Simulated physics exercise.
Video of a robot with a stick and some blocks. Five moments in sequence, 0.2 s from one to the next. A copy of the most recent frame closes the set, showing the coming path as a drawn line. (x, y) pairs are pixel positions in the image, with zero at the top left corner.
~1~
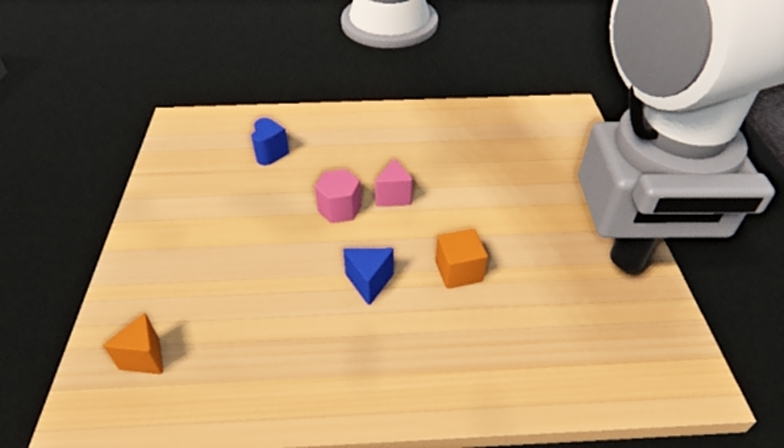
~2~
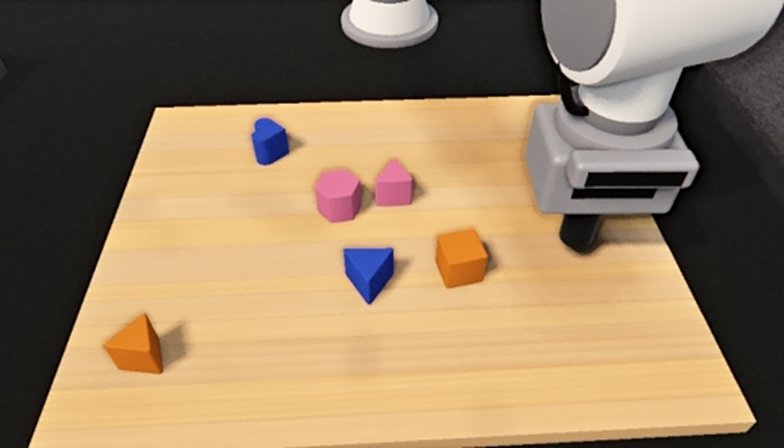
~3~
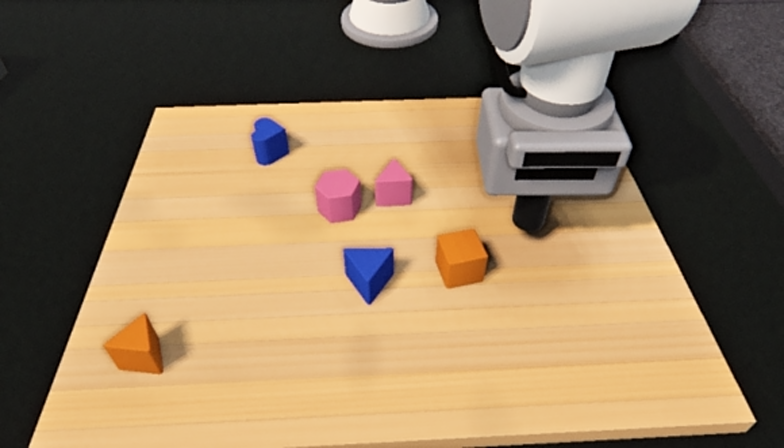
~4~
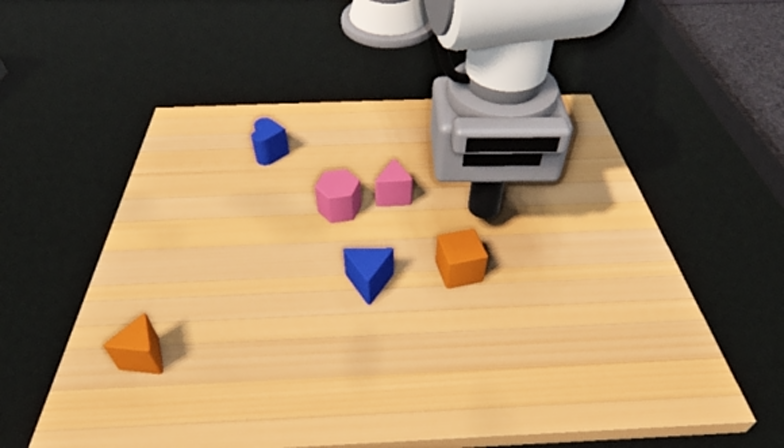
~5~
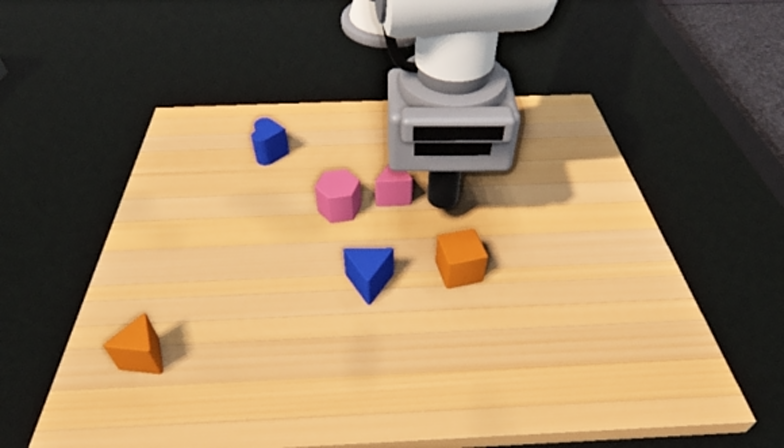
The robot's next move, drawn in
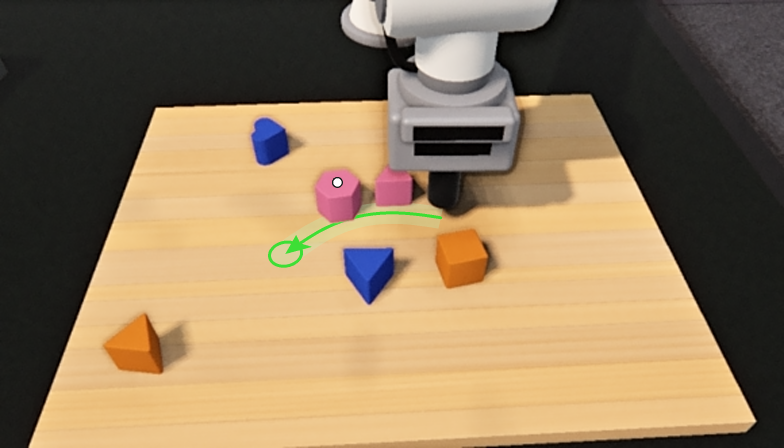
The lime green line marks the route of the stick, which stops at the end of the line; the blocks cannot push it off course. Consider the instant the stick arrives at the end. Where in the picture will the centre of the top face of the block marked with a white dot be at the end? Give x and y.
Somewhere near (305, 182).
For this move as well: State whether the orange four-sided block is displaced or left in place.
By then it is still where it was.
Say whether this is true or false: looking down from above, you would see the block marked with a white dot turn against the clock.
That claim is false.
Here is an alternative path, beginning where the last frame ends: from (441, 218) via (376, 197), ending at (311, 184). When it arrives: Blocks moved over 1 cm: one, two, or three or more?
Count: 2.
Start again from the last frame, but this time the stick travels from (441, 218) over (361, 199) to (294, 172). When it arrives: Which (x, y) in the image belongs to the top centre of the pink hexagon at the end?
At roughly (302, 181).
Drawn move, from (441, 218) via (385, 213) and (332, 225), ending at (286, 254); the dot is on the pink hexagon.
The first path, step by step. One third of the way, stick at (384, 195); pink triangle at (389, 168).
Two thirds of the way, stick at (330, 207); pink hexagon at (306, 182), turned 35° clockwise; pink triangle at (389, 168).
At the end, stick at (282, 236); pink hexagon at (305, 182), turned 35° clockwise; pink triangle at (389, 168); orange four-sided block still.
